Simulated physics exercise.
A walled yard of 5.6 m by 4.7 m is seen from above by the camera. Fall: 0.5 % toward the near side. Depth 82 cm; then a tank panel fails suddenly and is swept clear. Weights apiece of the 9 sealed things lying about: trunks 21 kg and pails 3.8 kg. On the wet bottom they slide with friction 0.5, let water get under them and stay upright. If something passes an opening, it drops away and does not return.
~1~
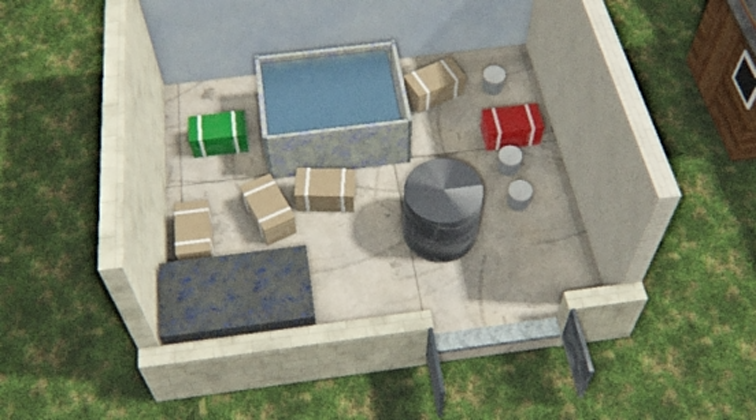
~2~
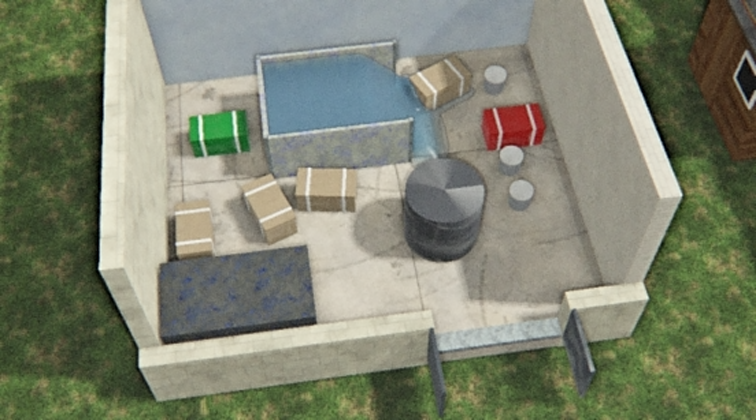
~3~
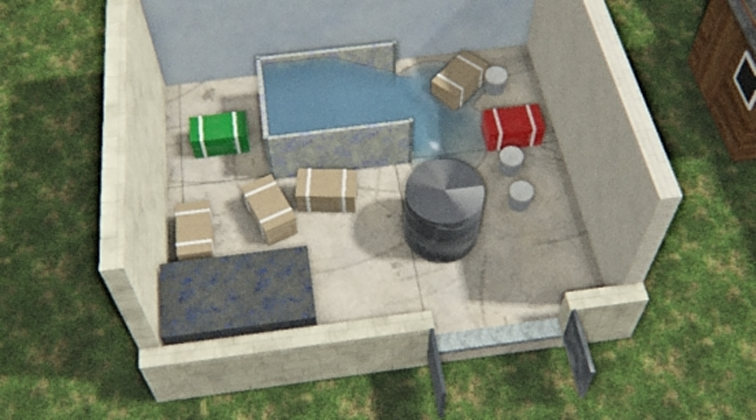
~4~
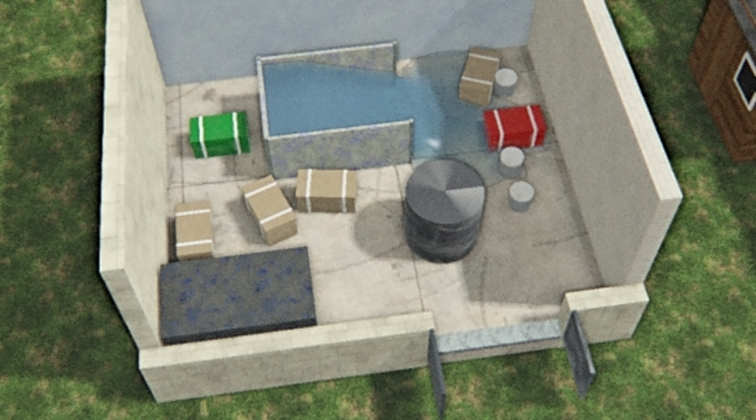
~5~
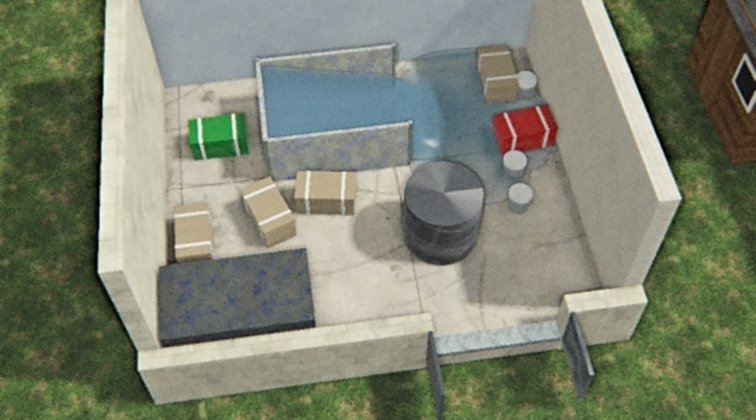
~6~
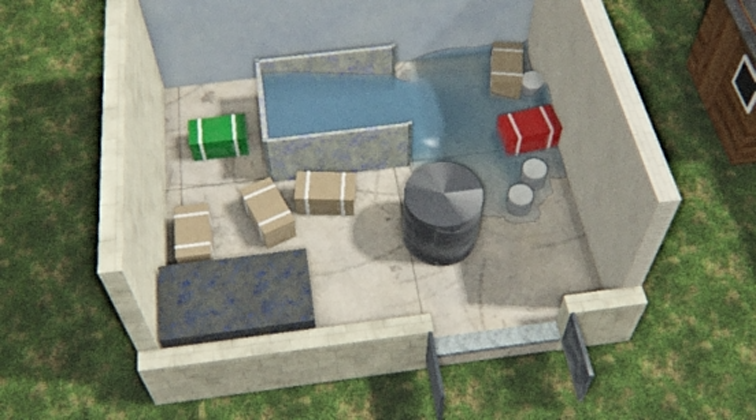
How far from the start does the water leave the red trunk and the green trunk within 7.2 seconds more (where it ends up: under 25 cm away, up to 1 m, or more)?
Result: The red trunk ends up far from its start. The green trunk ends up close to its start.
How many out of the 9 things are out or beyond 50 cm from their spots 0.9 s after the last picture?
I make it 5.
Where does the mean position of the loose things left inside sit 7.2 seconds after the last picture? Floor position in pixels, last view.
I'd put it around (312, 222).
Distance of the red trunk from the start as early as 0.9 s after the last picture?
Some 60 cm from the start.
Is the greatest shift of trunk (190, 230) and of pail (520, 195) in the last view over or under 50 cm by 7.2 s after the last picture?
Taking them in order: Fell shy and exceeded.
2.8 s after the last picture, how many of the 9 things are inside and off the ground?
I'd say 2 of them.
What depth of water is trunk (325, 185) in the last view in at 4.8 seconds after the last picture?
About 6 cm.
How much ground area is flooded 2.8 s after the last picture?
Wet area: Approx. 16 m2.
Then, 0.9 s after the last picture the red trunk is near (540, 139), 0.6 m from its start, afloat; the green trunk is near (217, 129), 0.0 m from its start, aground; 0 of 9 are out; 4 afloat.
Then, 2.8 s after the last picture the red trunk has gone out; the green trunk is near (217, 129), 0.0 m from its start, aground; 2 of 9 are out; 2 afloat.
Then, 4.8 s after the last picture the red trunk has gone out; the green trunk is near (217, 129), 0.0 m from its start, aground; 3 of 9 are out; 3 afloat.
Then, 7.2 s after the last picture the red trunk has gone out; the green trunk is near (217, 128), 0.0 m from its start, aground; 3 of 9 are out; 5 afloat.
